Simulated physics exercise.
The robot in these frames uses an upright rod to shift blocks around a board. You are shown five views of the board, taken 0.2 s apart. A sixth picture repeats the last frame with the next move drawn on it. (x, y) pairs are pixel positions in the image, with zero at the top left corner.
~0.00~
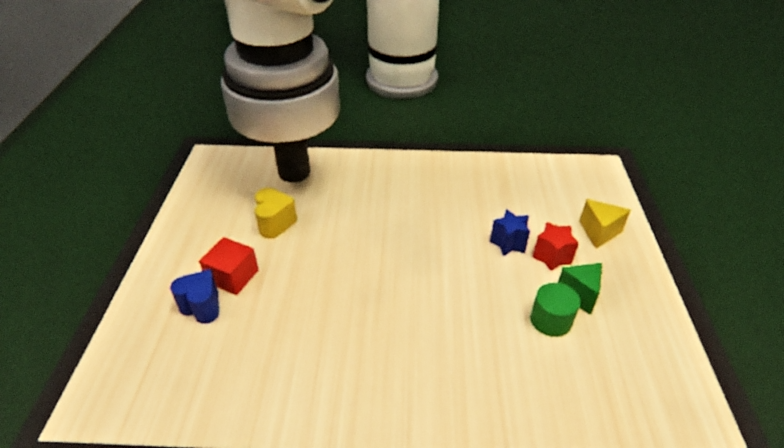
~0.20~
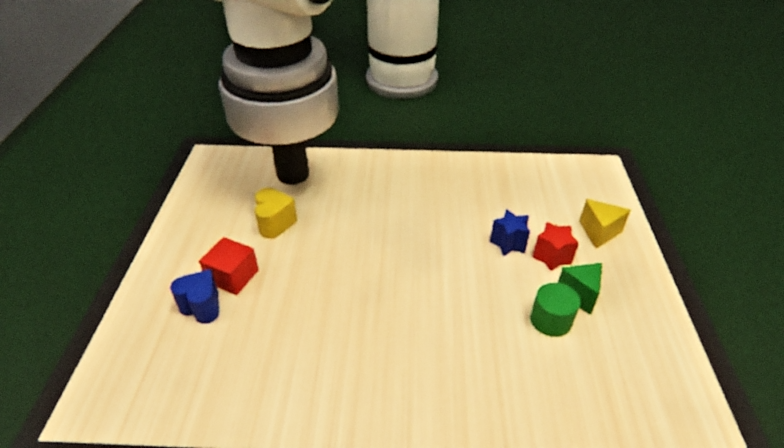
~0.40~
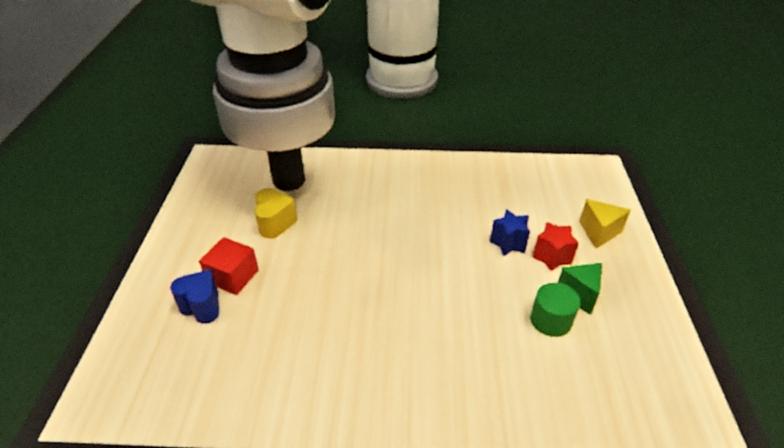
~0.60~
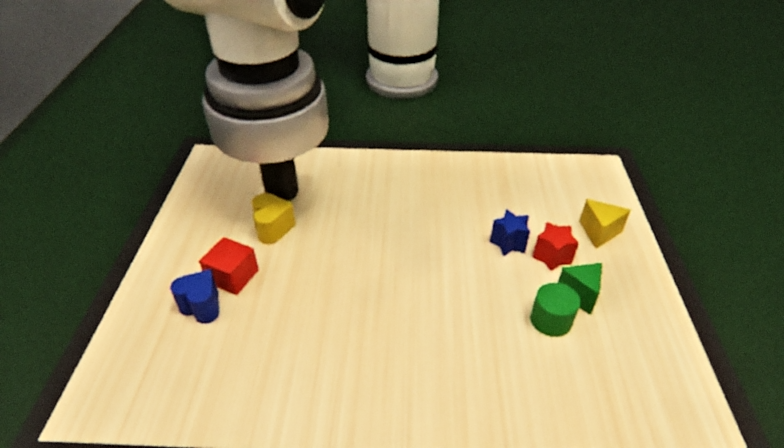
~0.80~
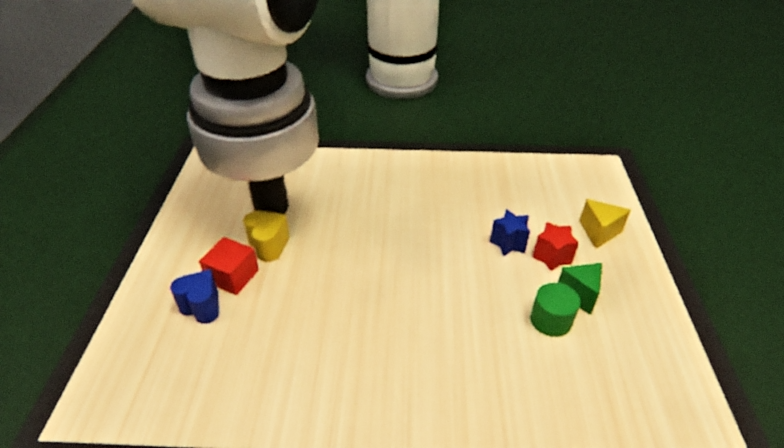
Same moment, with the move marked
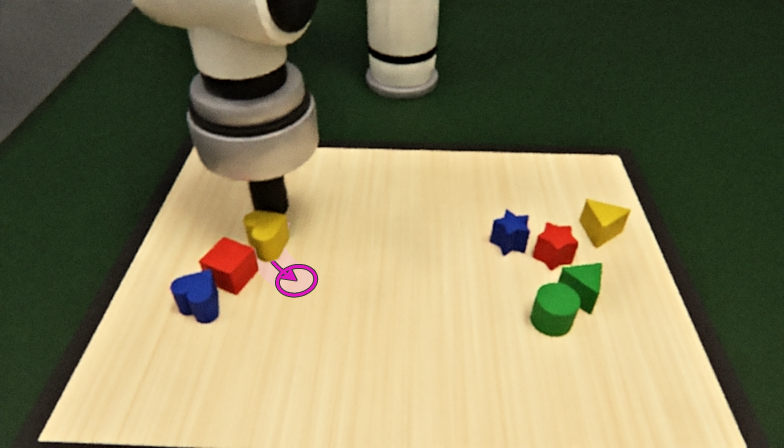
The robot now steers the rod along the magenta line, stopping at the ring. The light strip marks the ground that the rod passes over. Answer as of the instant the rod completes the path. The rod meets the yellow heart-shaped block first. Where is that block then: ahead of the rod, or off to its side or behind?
It slides aside on the way.
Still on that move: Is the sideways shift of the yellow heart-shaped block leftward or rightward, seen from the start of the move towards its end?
Towards the right-hand side.
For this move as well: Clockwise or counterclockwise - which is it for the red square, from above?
Looking down: Clockwise.
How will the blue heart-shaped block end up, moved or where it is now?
Once the path is done, it is somewhere new.
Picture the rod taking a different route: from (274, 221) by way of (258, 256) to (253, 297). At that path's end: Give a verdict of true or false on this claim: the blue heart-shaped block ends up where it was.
The statement is incorrect.
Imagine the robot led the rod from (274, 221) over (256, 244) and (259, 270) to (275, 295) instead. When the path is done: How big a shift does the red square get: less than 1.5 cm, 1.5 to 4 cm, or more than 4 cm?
The 1.5 to 4 cm band.
Path on the board, from (274, 221) over (267, 242) and (275, 264) to (297, 280).
The first path, step by step. Halfway along, rod (266, 241); blue heart-shaped block (184, 291), turned 15° anticlockwise; red square (218, 265), turned 35° clockwise; yellow heart-shaped block (262, 258), turned 10° anticlockwise.
At the end, rod (294, 268); blue heart-shaped block (183, 292), turned 15° anticlockwise; red square (217, 266), turned 40° clockwise; yellow heart-shaped block (266, 283), turned 20° clockwise.
